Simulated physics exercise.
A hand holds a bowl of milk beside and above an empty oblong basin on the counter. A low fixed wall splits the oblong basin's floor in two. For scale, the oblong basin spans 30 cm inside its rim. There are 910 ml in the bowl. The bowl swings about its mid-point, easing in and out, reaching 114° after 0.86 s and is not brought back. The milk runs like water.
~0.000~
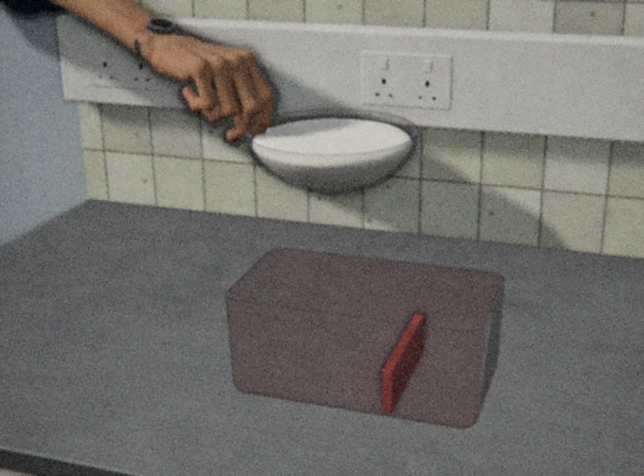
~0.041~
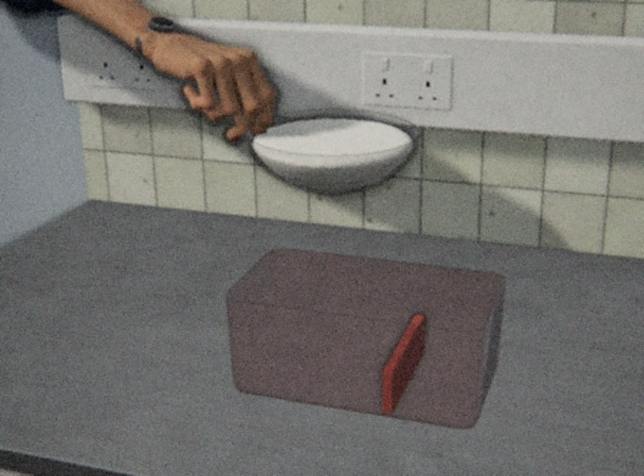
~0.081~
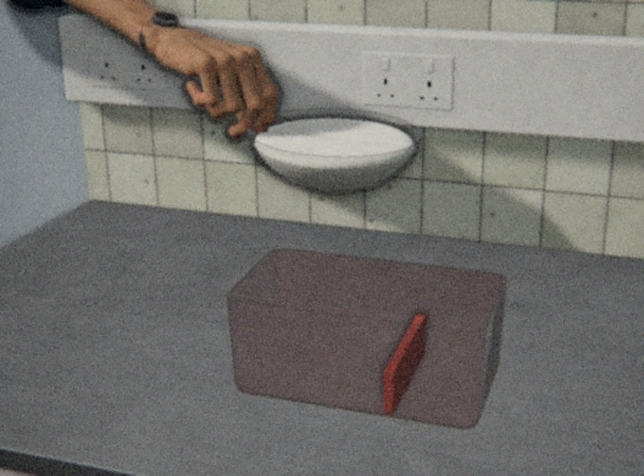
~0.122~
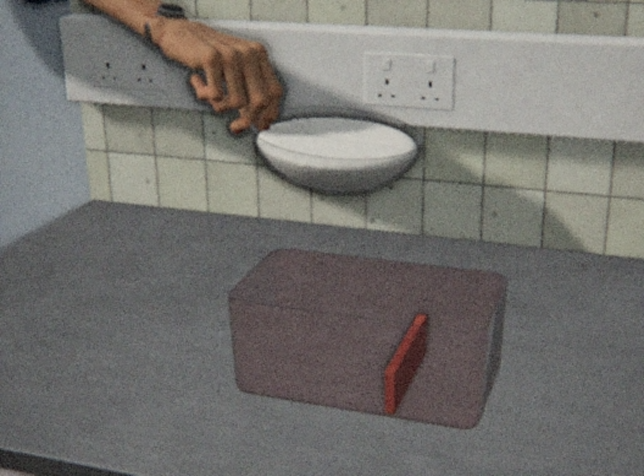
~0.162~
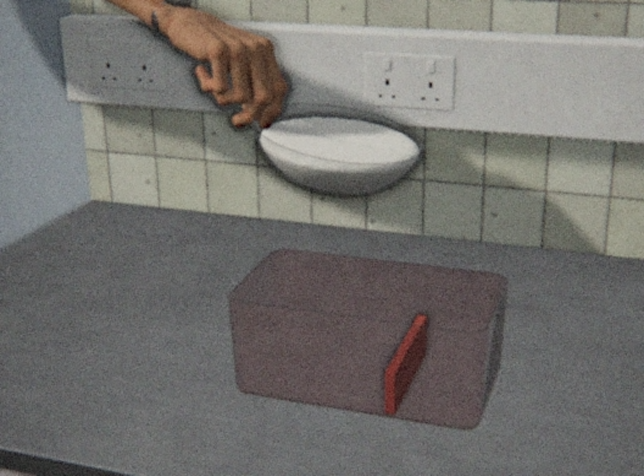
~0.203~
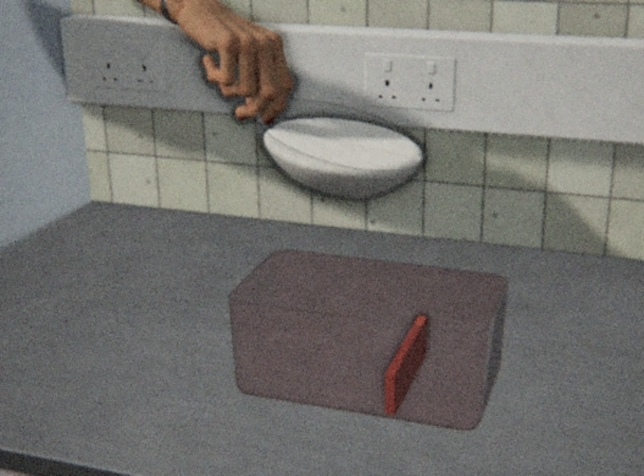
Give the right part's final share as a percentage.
The far part has some 70 per cent.
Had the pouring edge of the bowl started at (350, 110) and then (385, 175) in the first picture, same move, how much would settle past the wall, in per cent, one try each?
In turn about 40 and 60 per cent.
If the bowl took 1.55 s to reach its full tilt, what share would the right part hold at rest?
Then about 75 per cent.
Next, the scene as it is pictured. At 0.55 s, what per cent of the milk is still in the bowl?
Near 7 in a hundred.
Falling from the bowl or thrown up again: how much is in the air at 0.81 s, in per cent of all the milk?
About 12 per cent.
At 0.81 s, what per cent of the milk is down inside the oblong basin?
About 88 per cent.
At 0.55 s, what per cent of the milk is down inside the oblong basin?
About 46 per cent.
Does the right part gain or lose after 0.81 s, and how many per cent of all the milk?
It goes up by about 2.
By 0.55 s the tilt is 81° and 7 per cent is still to pour, 0 is left of the wall and 45 right of it.
By 0.81 s the tilt is 113° and 0 per cent is still to pour, 18 is left of the wall and 69 right of it.
By 1.07 s the tilt is 114° and 0 per cent is still to pour, 22 is left of the wall and 71 right of it.
By 1.36 s the tilt is 114° and 0 per cent is still to pour, 22 is left of the wall and 70 right of it.
At rest 22 per cent lies left of the wall, 70 right of it and 8 outside.
